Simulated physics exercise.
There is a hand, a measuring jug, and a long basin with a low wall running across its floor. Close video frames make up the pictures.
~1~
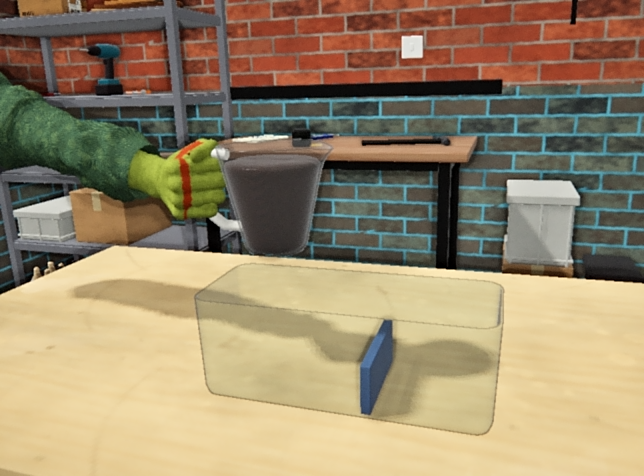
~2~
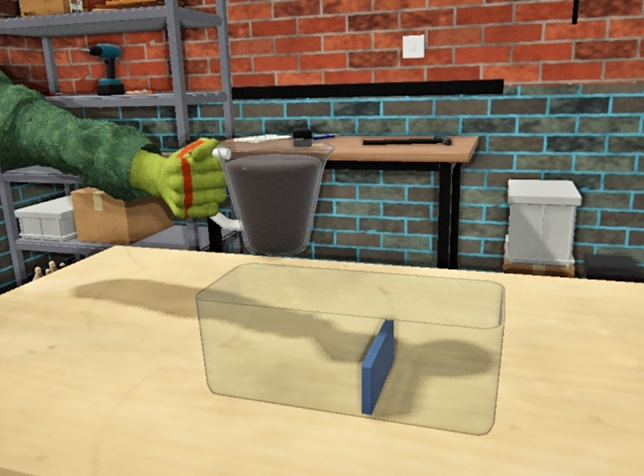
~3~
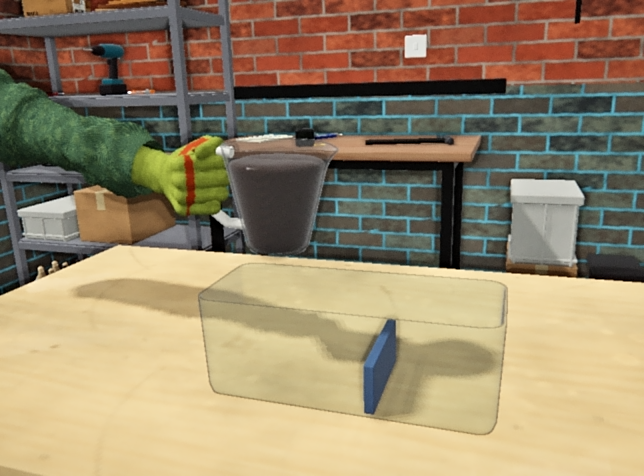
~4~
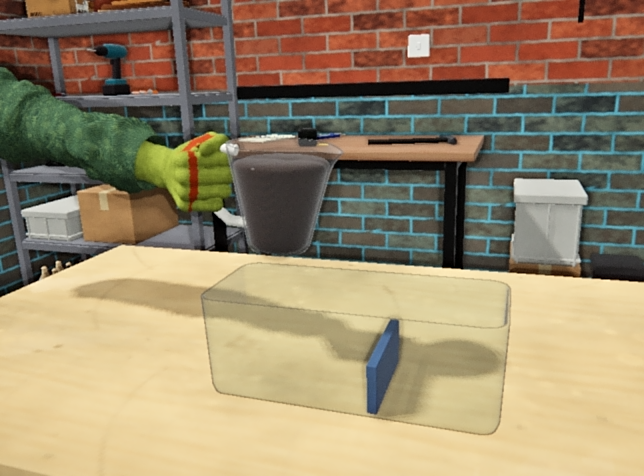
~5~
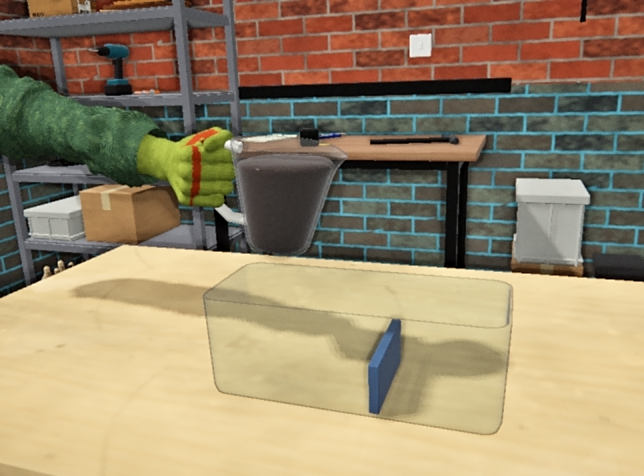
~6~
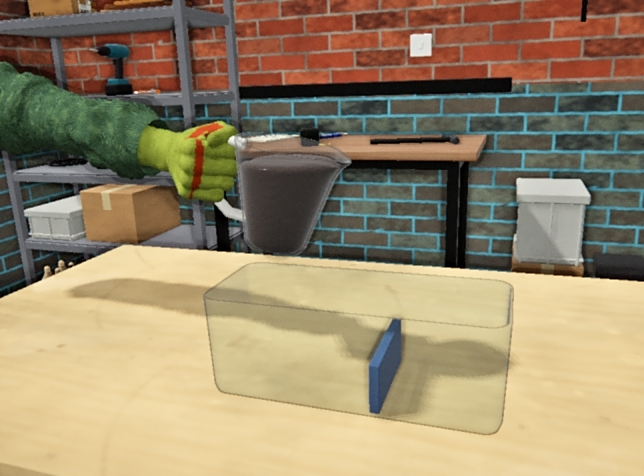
A green-gloved hand held a measuring jug of dark coffee above a clear, long basin with a low blue wall inside, then slowly tilted the jug a little to the right.
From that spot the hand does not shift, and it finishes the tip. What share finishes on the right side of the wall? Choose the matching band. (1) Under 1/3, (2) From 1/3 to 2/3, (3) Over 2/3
Over 2/3 (3).
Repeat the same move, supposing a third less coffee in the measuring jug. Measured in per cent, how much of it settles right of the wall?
That share would be some 60 parts in a hundred.
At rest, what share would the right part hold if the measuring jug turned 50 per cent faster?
Close to 65 per cent.
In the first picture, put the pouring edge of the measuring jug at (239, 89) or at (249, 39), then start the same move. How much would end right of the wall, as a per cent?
First try: Near 0 percent; second try: Near 5 percent.
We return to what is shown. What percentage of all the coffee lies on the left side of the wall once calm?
I'd put it near 25 per cent.
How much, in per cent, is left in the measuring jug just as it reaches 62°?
It keeps around 75 per cent at that angle.
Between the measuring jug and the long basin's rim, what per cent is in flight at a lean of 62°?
I'd reckon some 15 per cent.
A moment on, the measuring jug is tipped part way and 73 per cent is still to pour, 0 is left of the wall and 9 right of it.
Next, the measuring jug is tipped on its side and 22 per cent is still to pour, 6 is left of the wall and 59 right of it.
Then the measuring jug is tipped on its side and 1 per cent is still to pour, 23 is left of the wall and 76 right of it.
Later the measuring jug is tipped on its side and 0 per cent is still to pour, 24 is left of the wall and 76 right of it.
In the end 24 per cent lies left of the wall, 76 right of it and 0 outside.
